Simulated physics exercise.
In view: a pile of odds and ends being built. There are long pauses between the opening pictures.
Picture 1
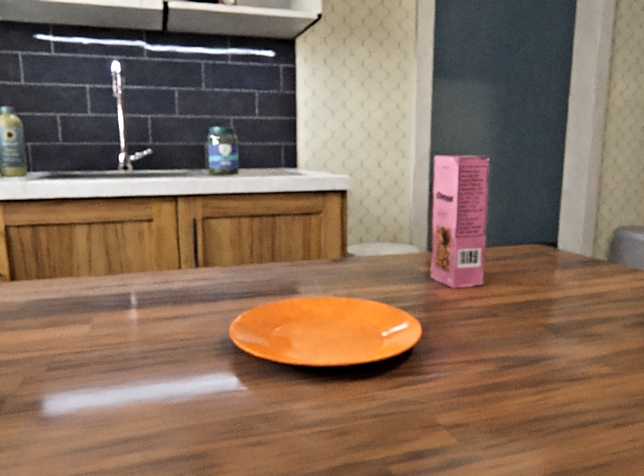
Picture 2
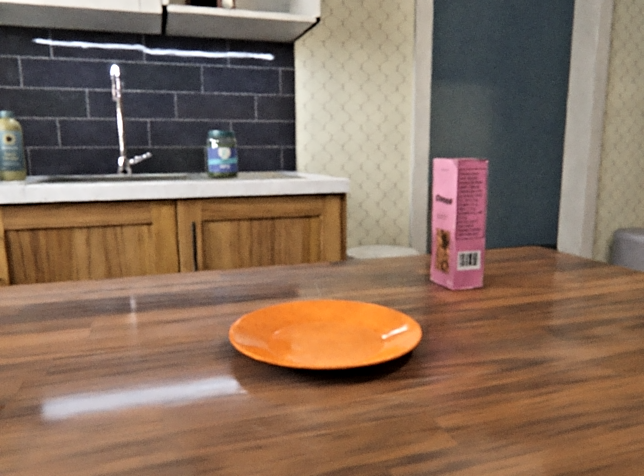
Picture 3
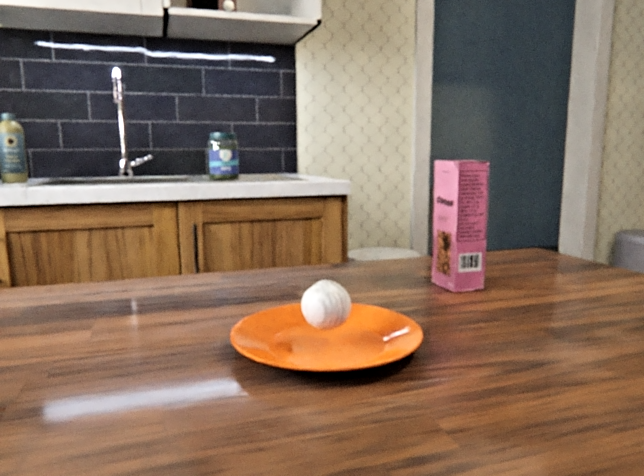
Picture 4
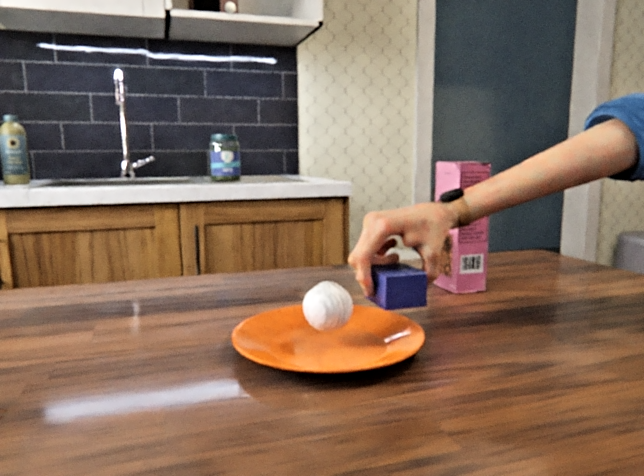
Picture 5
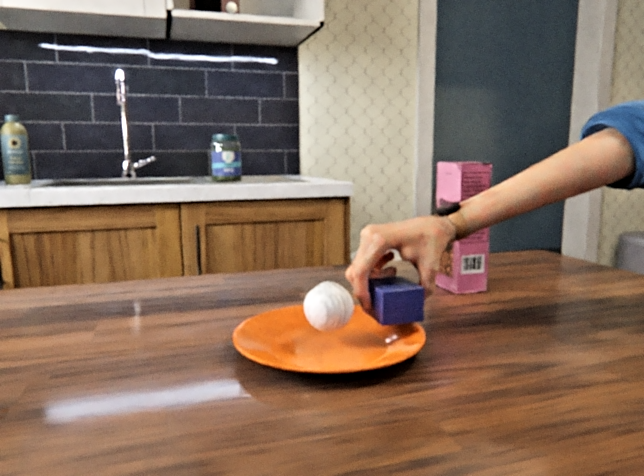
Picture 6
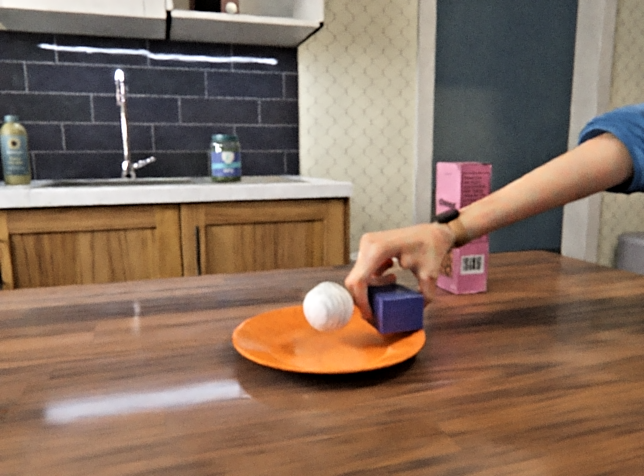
On a wooden table in a kitchen, an orange plate sits near a pink carton, and a round white object appears on the plate; then a hand from the right lowers a blue block onto the plate beside it.
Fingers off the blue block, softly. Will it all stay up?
As it turns out, it holds.
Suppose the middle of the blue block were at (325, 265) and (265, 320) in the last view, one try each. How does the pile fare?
First, it loses its balance; second, it keeps its balance.
Then, 0.50 s past the last view, nothing moves.
Then, 1.30 s past the last view, blue block resting near (391, 308).
Finally, all 4 still in place. Final places as the last picture's camera would see them, blue block near (391, 308). The pile keeps its balance.
